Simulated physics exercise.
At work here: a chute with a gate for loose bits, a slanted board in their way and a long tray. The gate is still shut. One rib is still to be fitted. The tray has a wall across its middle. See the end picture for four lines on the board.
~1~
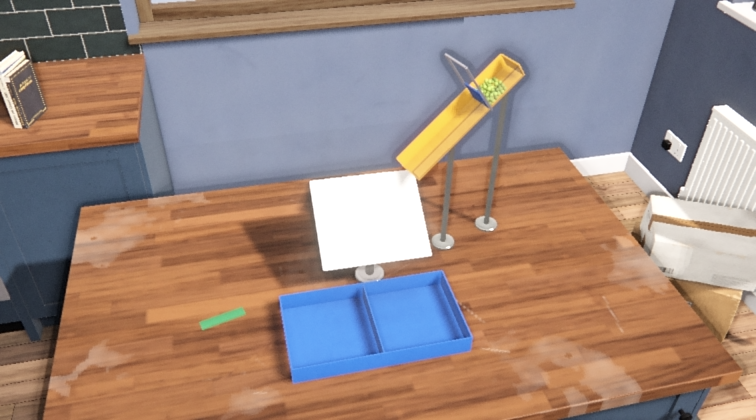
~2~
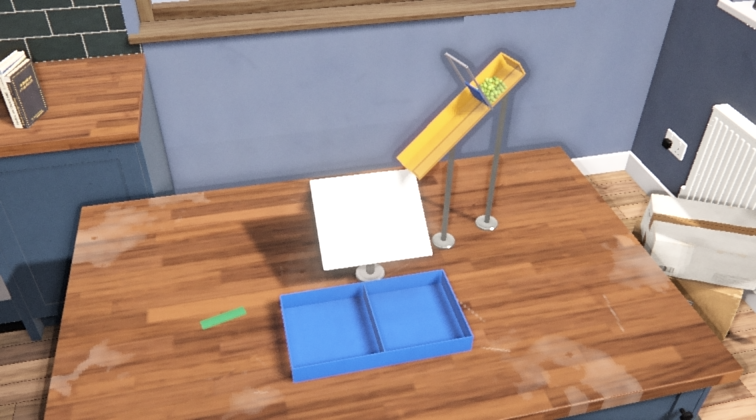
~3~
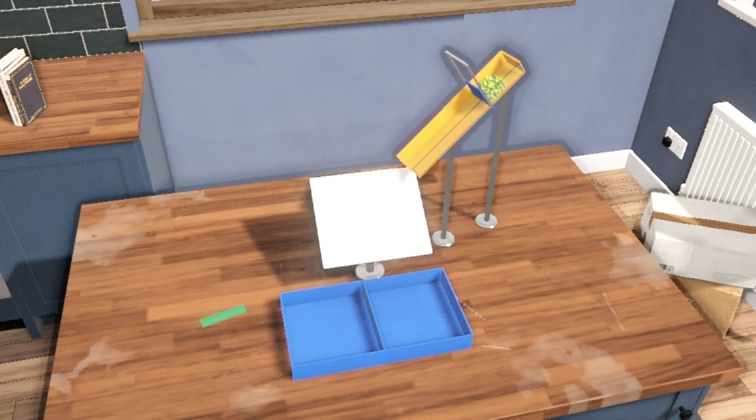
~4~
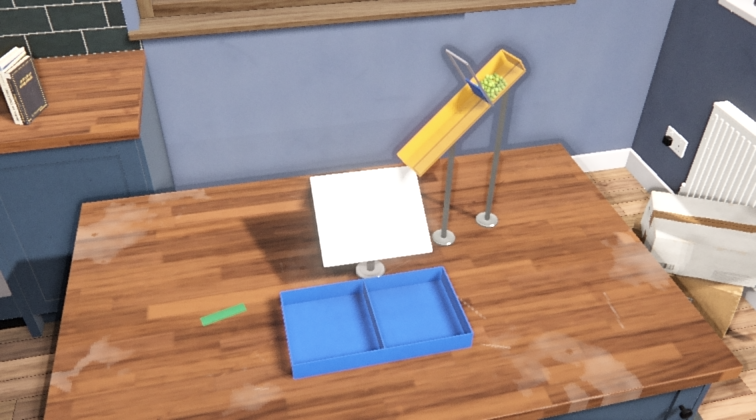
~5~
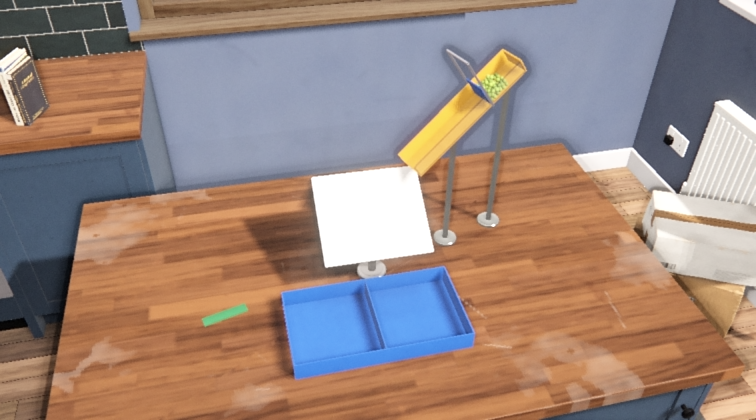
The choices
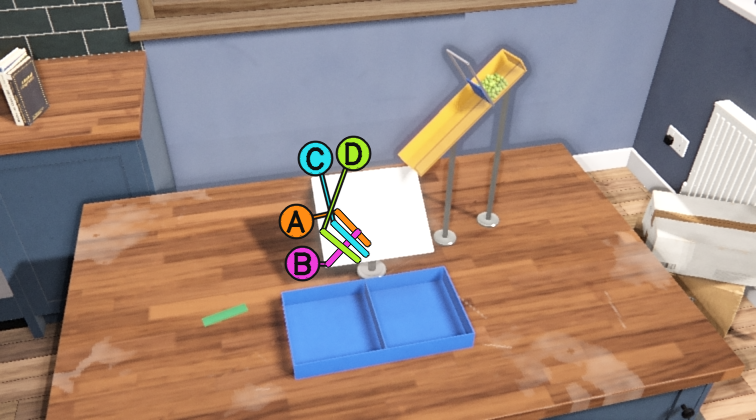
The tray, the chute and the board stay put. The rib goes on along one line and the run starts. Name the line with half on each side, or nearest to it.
D beats the others.
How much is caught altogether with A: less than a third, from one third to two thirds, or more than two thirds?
It is more than two thirds.
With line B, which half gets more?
Left.
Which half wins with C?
More lands on the right.
On the marked copy, line A from (337, 211) to (367, 243); line B from (357, 231) to (328, 264); line C from (333, 223) to (365, 254); line D from (322, 231) to (357, 259).
With A, of what is caught, roughly a quarter in the left half, the larger part in the right.
With B, of what is caught, the larger part in the left half, about a tenth in the right.
With C, of what is caught, roughly a quarter in the left half, the larger part in the right.
With D, of what is caught, roughly a third in the left half, roughly two thirds in the right.
